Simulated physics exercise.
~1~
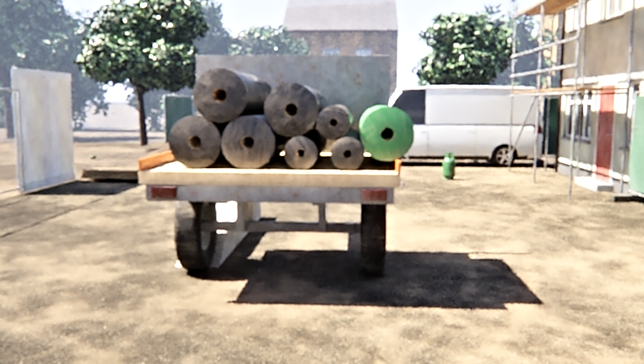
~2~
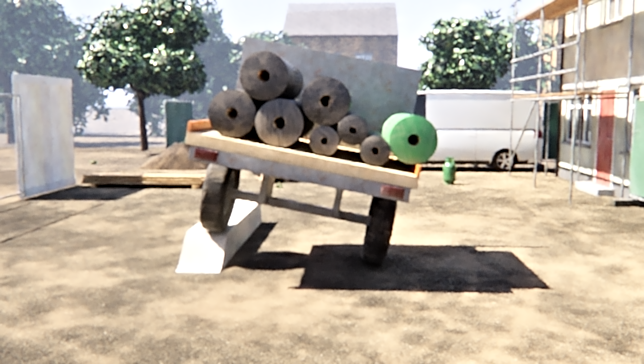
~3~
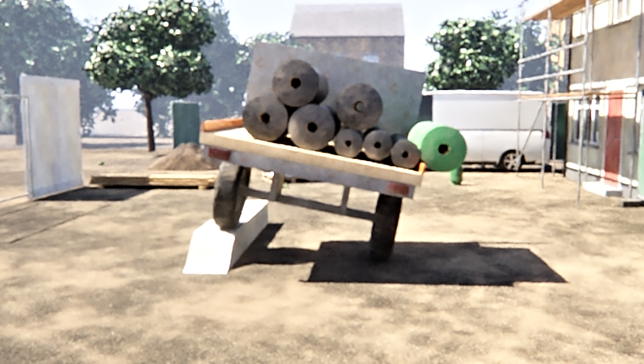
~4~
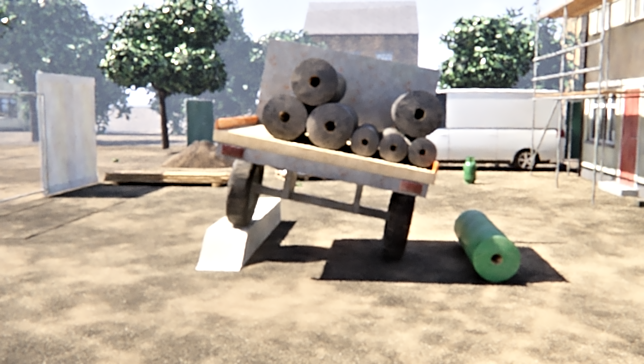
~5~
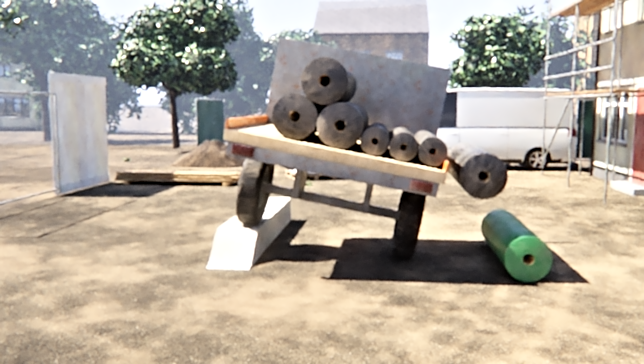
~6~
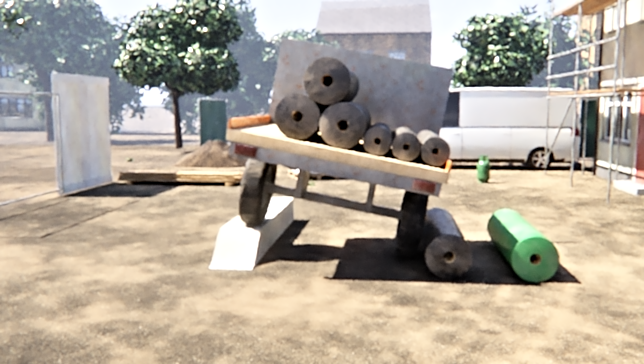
In a sunlit, dusty yard with trees, a white van and scaffolding behind, a flat trailer seen from the rear carries a pile of dark rolls and a green one at its right end. One wheel rises onto a pale raised block on the left, so the deck leans to the right. The green roll moves to the low edge, drops off and lands on the ground. A large dark roll crosses the deck and tips over the same side. At the end the trailer still leans, with the green and dark rolls lying on the ground to its right.
